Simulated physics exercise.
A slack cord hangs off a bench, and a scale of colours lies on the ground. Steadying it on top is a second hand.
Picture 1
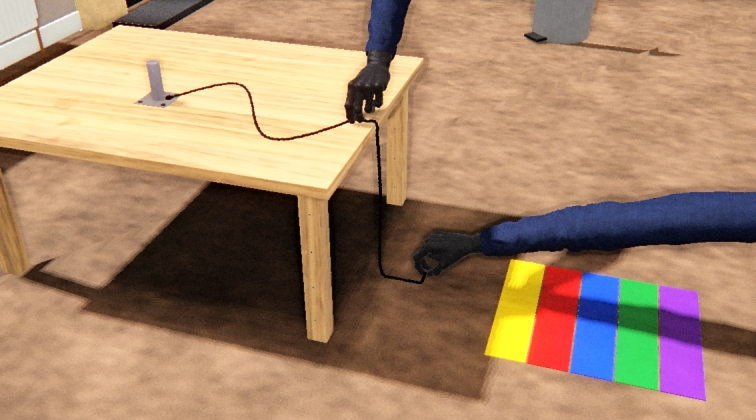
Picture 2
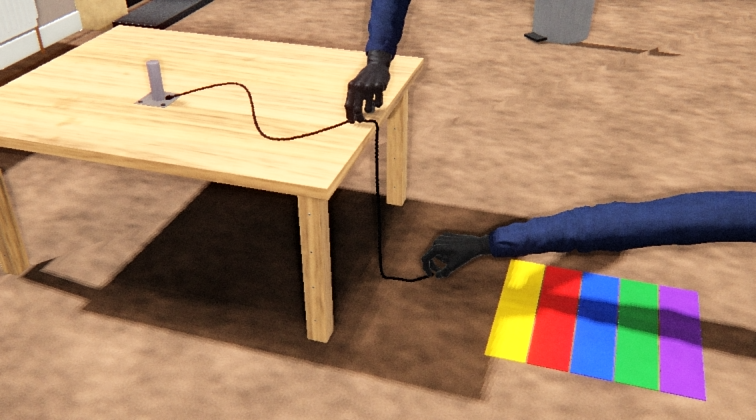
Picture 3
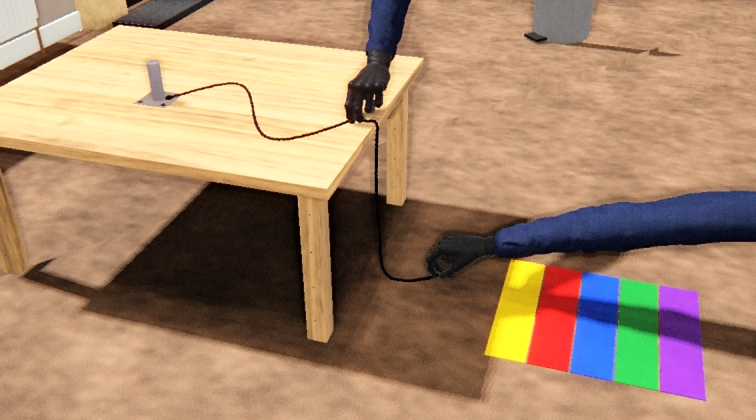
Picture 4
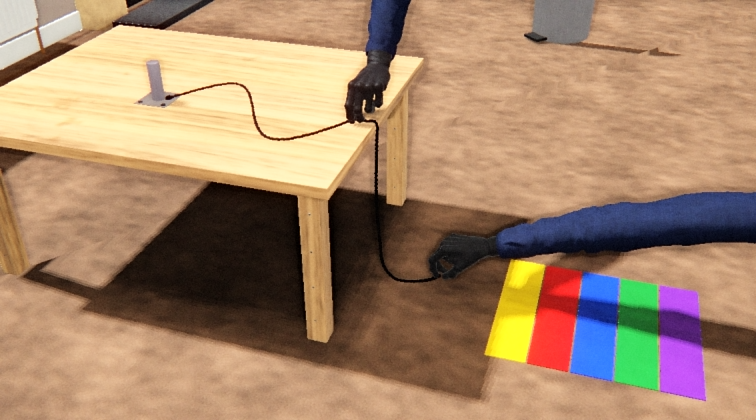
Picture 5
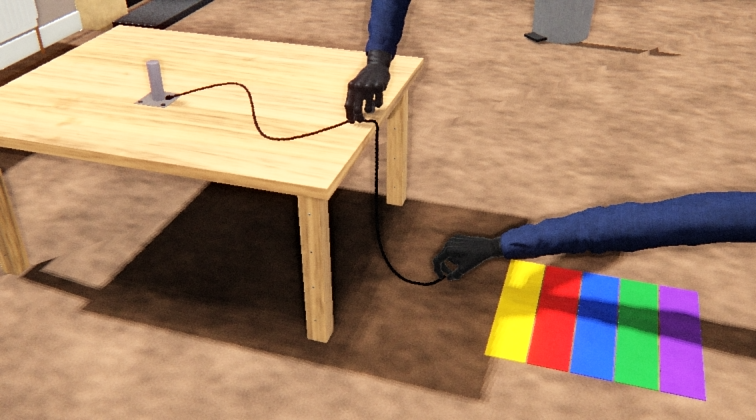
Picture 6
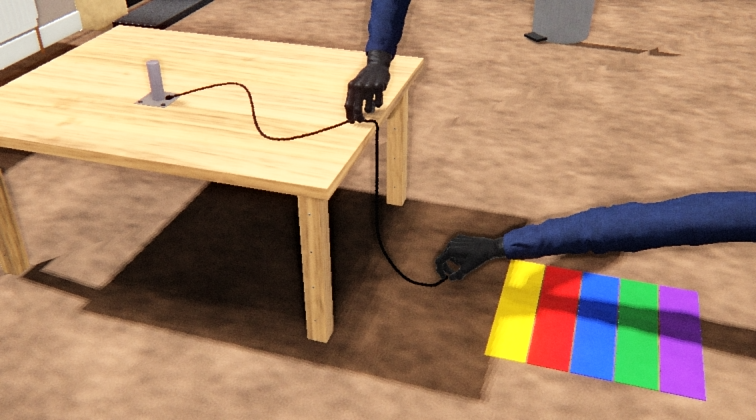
A pale wooden table stands at left on patchy brown ground, seen from above at an angle by a still camera. A thin black cord curves from a small grey post across the tabletop, under one black-gloved hand at the edge, and down to another, blue-sleeved, beside yellow, red, blue, green and purple stripes. The lower hand shifts slightly right, drawing the cord's end along, while the upper hand stays put.
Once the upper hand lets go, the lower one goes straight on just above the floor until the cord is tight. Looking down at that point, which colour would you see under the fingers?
You would see purple.
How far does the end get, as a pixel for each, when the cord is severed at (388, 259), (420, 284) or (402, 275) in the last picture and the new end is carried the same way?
Try 1: About (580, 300). Try 2: About (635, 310). Try 3: About (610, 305).
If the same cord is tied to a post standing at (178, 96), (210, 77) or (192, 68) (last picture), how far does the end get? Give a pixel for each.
Try by try: (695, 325), (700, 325) and (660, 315).
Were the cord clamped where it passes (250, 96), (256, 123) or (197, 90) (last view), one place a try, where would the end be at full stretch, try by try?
Approximately at (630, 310), at (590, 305) and at (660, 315), in that order.
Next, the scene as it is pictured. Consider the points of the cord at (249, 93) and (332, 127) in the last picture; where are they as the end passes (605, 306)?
The first sits at about (265, 113) and the second at about (385, 192).
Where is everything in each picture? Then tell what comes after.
In the first picture, end (425, 273); yellow (509, 339); red (551, 347); blue (593, 356); green (637, 365); purple (682, 374).
In the second picture, end (433, 274); cord through (205, 88) (251, 101) (269, 138) (353, 120) (378, 187) (380, 257).
In the third picture, end (438, 275).
In the fourth picture, end (440, 275); cord through (205, 88) (251, 101) (269, 138) (353, 120) (376, 186) (381, 257).
In the fifth picture, end (445, 276).
In the sixth picture, end (447, 277); cord through (205, 88) (251, 101) (269, 138) (353, 120) (377, 187) (386, 256).
Soon after, end near (606, 306); over blue.
Then, end near (652, 315); over green.
At full stretch, end near (681, 320); over purple. Over purple.
